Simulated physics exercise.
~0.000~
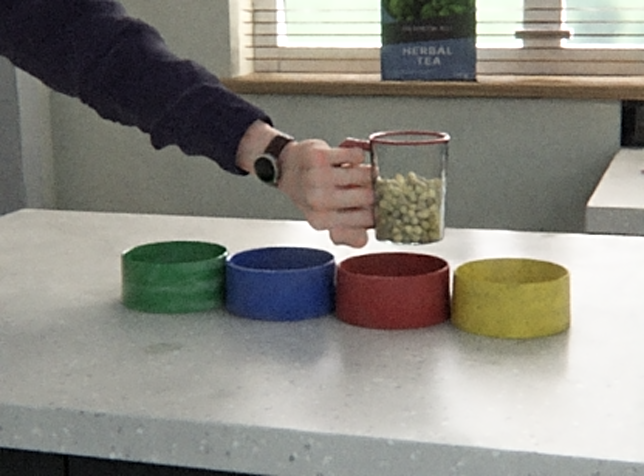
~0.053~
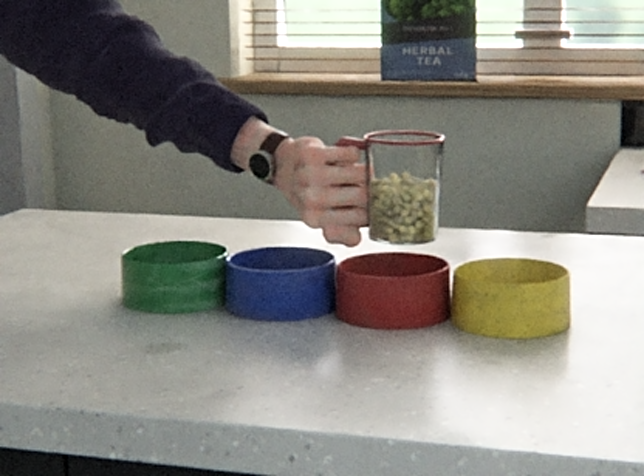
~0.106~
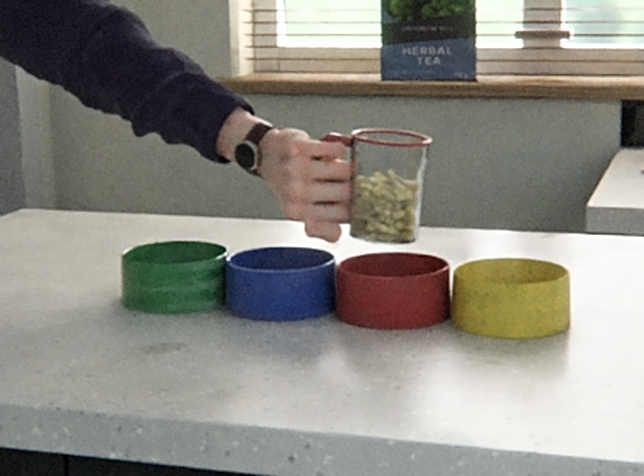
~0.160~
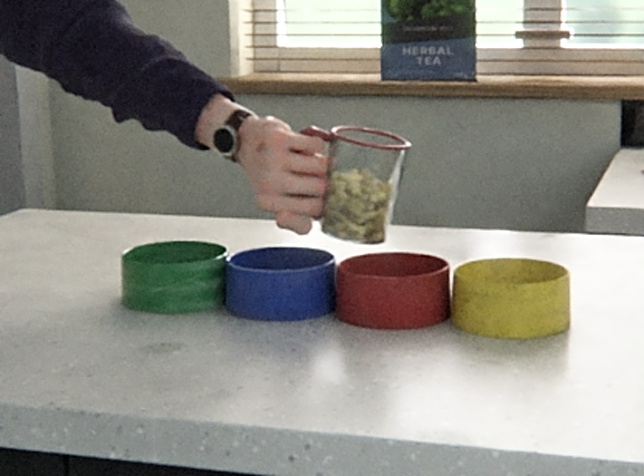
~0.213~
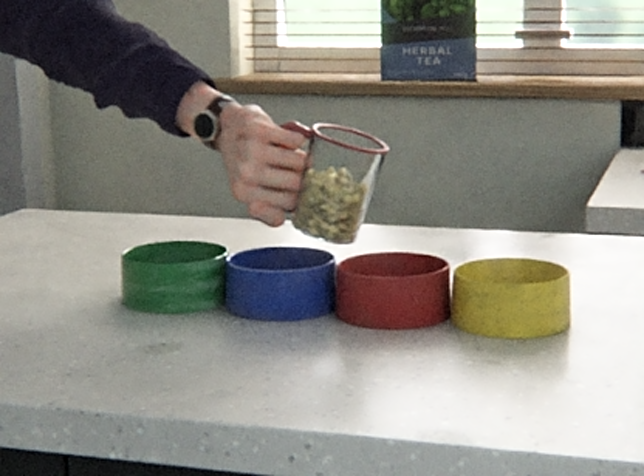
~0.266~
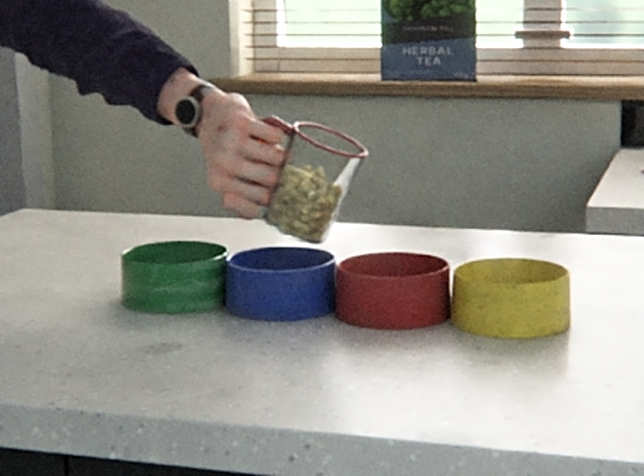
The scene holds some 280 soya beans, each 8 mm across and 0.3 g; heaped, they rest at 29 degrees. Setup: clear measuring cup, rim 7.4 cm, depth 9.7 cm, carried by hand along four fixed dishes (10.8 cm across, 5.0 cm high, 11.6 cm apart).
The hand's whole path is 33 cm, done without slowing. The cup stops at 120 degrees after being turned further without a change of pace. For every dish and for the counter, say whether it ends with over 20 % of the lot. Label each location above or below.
Labels - red dish: Below, blue dish: Below, green dish: Above, yellow dish: Below, counter: Below.
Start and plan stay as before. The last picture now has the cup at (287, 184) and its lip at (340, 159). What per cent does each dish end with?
Kept per dish: Red = 0, blue = 0, green = 100, yellow = 0.
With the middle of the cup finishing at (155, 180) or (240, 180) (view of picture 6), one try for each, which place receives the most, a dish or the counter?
First try: Green; second try: Blue.
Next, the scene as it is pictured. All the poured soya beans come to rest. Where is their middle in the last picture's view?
Roughly (174, 284).
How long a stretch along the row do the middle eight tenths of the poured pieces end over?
Close to 6 centimetres along the dishes.
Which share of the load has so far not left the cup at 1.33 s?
15 per cent.
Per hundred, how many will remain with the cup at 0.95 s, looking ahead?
Load share: Near 100 percent.
After 0.68 s, tilt 70 degrees; cup holds 100 %.
Then, at 0.95 s, tilt 101 degrees; cup holds 100 %.
After 1.33 s, tilt 120 degrees; cup holds 15 %, green 85 %.
At rest (2.0 s), red 0 %, blue 0 %, green 100 %, yellow 0 %, counter 0 %.
